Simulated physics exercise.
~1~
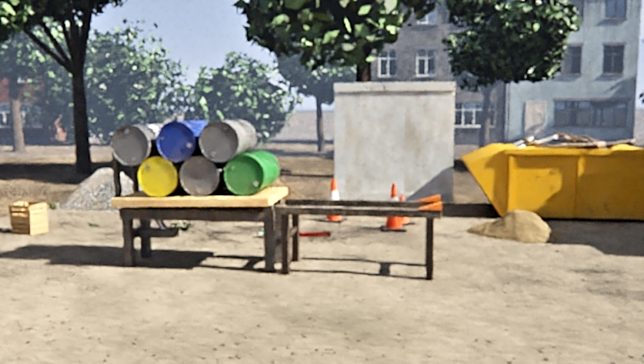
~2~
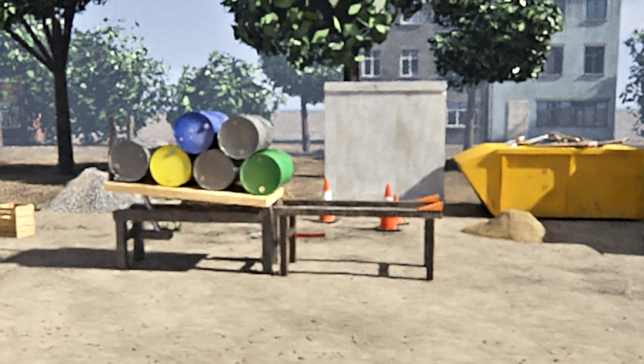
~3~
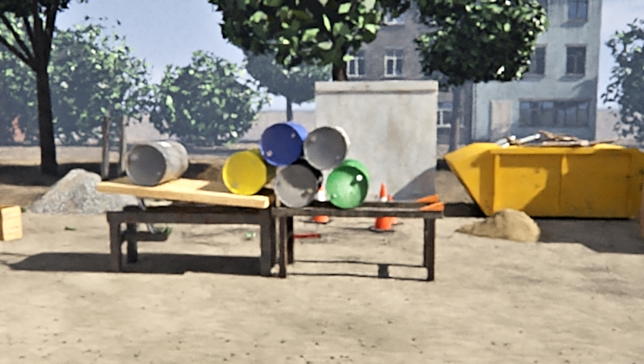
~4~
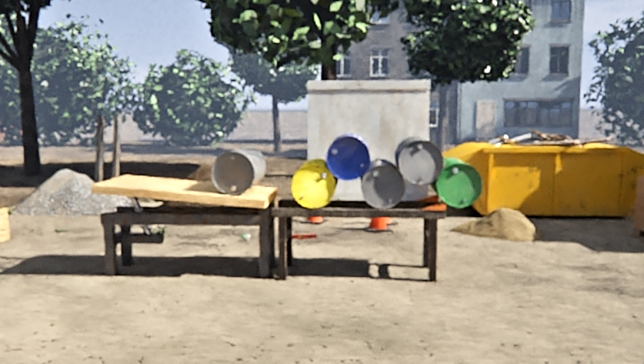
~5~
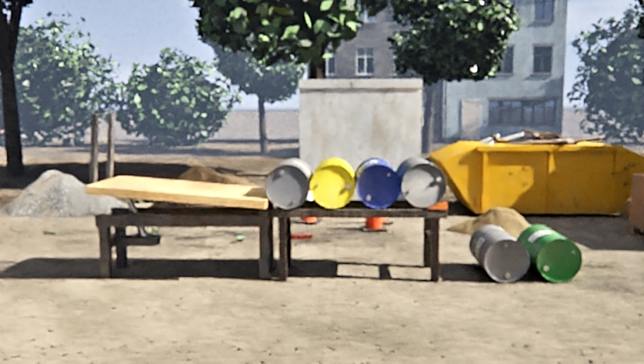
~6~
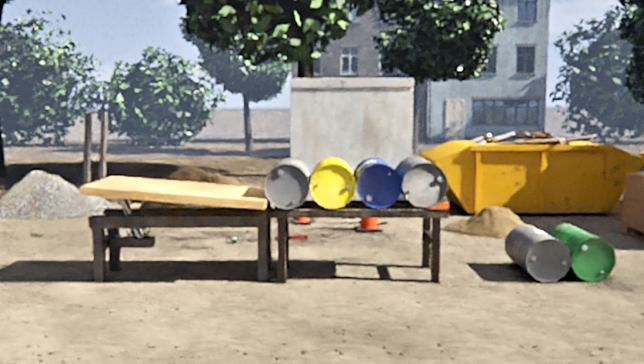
Six drums rolling right from a tilting table onto a rack, four staying in a row, grey and green dropping to the ground.
